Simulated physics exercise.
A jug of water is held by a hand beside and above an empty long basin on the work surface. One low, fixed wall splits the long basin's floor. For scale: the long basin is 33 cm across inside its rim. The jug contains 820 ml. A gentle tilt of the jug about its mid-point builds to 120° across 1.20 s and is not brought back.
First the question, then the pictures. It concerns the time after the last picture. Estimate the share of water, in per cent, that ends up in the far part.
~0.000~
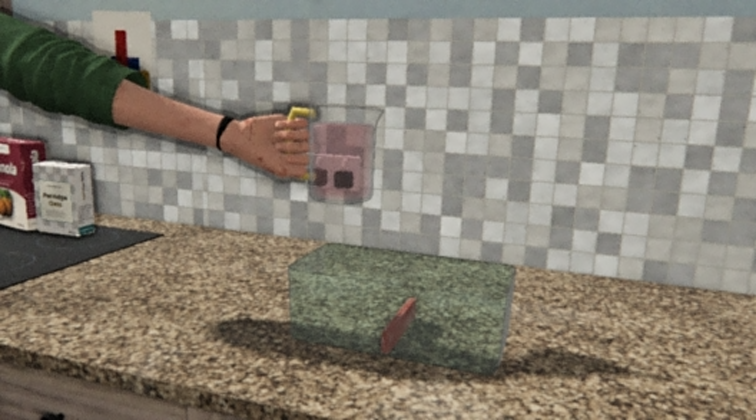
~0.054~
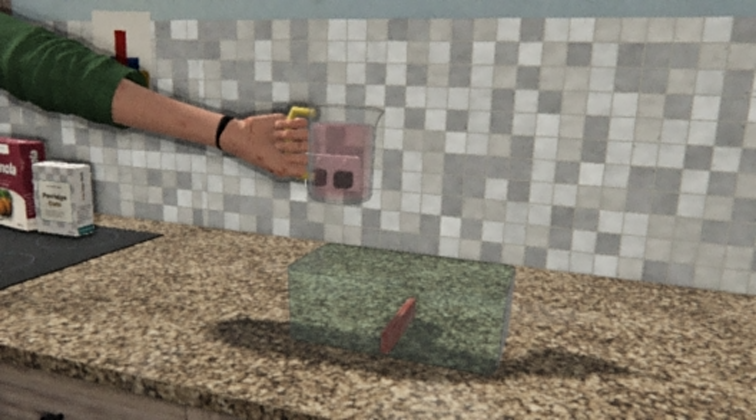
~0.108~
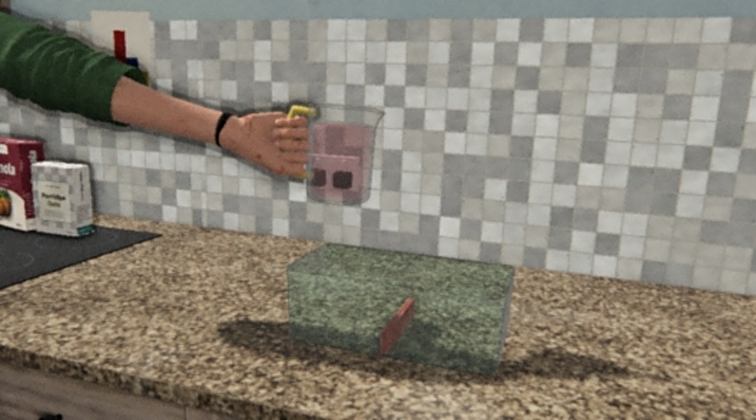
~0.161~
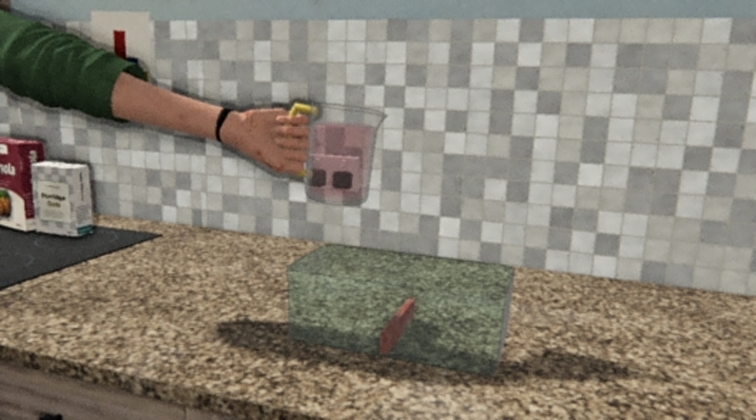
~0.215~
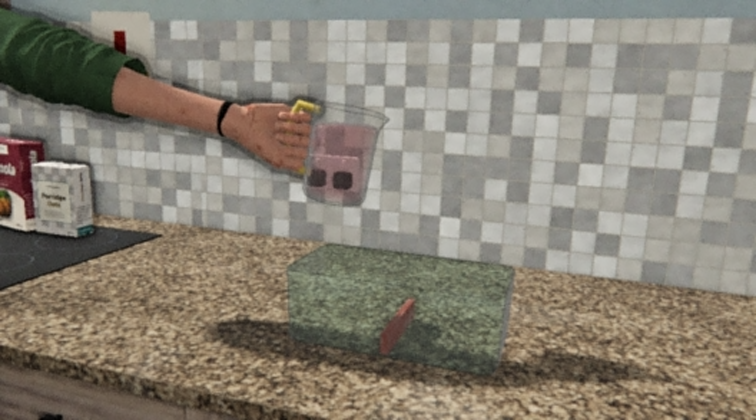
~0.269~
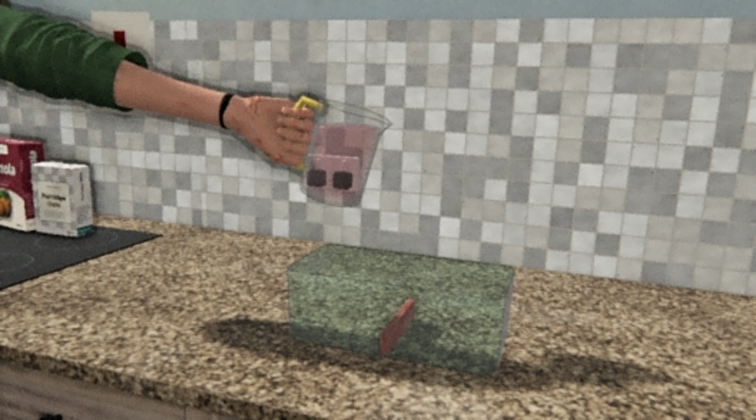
About 84 per cent.
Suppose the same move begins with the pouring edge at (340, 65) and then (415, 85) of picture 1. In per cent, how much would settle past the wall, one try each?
Result: 40 per cent, then 70 per cent.
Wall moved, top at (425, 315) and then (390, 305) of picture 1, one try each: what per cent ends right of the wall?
It comes to 55 per cent, and then 90 per cent.
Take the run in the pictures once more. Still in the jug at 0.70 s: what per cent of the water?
Around 82 percent.
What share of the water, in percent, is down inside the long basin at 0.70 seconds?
The basin holds roughly 3 in a hundred parts at that moment.
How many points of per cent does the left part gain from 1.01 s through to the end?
That works out to roughly 12 per cent of the whole.
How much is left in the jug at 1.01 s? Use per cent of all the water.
20 per cent or thereabouts.
Then, 0.70 s in, the tilt is 75° and 82 per cent is still to pour, 0 is left of the wall and 3 right of it.
Then, 1.01 s in, the tilt is 113° and 20 per cent is still to pour, 2 is left of the wall and 54 right of it.
Then, 1.34 s in, the tilt is 120° and 0 per cent is still to pour, 11 is left of the wall and 87 right of it.
Then, 1.70 s in, the tilt is 120° and 0 per cent is still to pour, 14 is left of the wall and 84 right of it.
Finally, 14 per cent lies left of the wall, 84 right of it and 2 outside.
